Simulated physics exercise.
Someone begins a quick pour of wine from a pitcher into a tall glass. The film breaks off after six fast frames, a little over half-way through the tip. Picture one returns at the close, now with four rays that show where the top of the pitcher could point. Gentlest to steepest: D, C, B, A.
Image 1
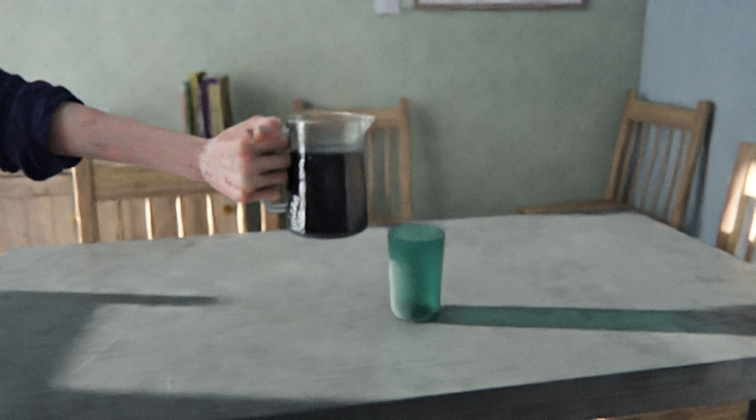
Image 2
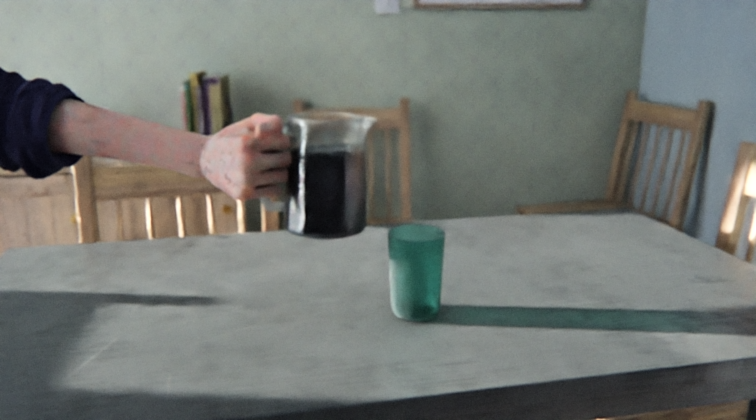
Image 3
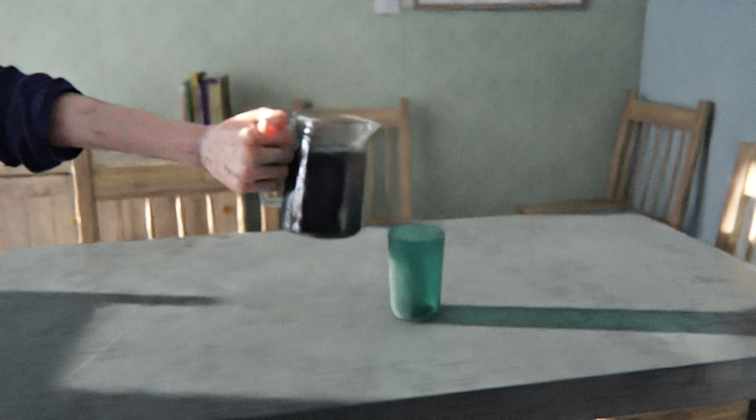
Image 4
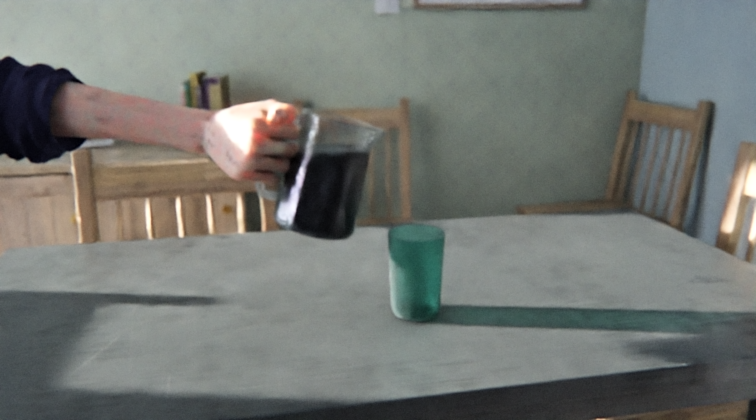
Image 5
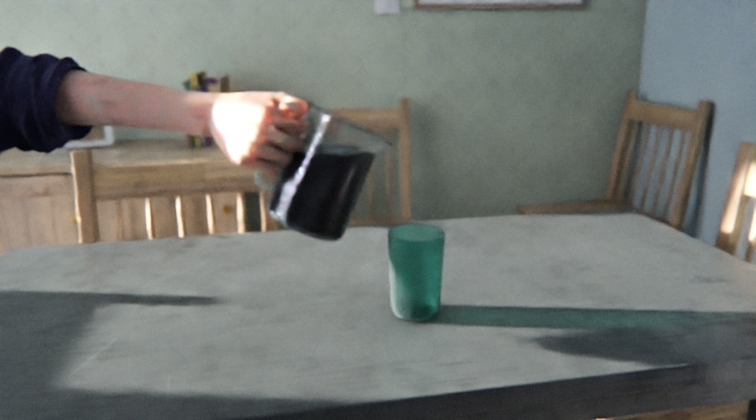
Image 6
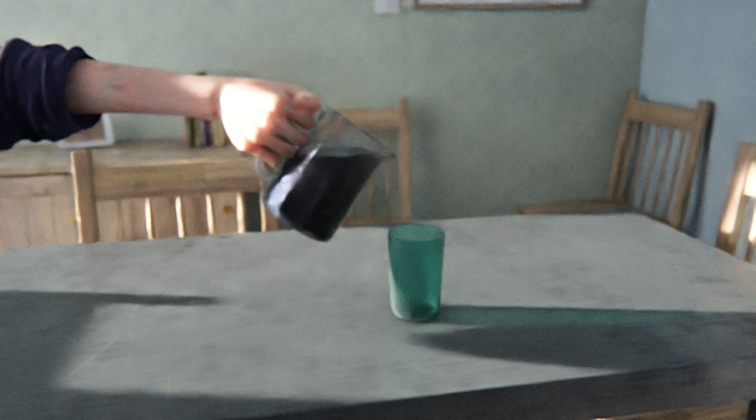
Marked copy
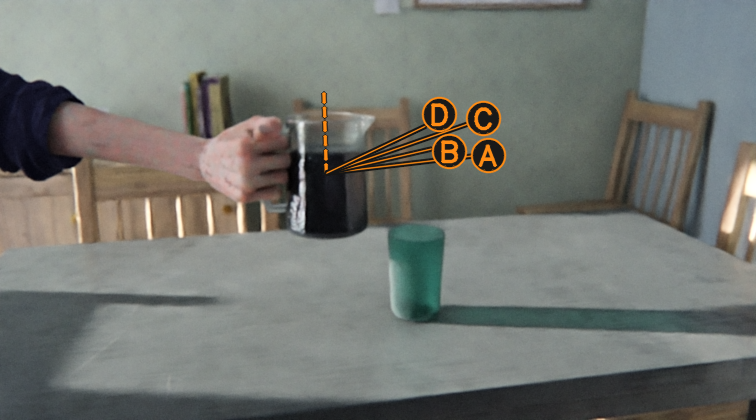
A hand held a clear pitcher of dark wine upright near a tall green glass on a gray table, then tilted it steadily to the right, with no wine leaving the lip.
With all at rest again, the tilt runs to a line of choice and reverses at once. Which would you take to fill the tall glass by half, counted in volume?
I would pick tilt D.
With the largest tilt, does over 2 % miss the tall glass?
Yes, it does.
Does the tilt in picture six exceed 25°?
Yes, it does.
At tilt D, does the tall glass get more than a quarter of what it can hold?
Yes, clearly.
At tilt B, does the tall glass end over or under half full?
Over half.
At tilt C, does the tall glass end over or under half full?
Over half.
In orange, A at (471, 156); B at (431, 149); C at (467, 124); D at (425, 126).
With A, the tall glass ends with about 91 % of what it can hold; 18 % of the wine is spilt.
With B, the tall glass ends with about 86 % of what it can hold; 9 % of the wine is spilt.
With C, the tall glass ends with about 72 % of what it can hold; 4 % of the wine is spilt.
With D, the tall glass ends with about 54 % of what it can hold.
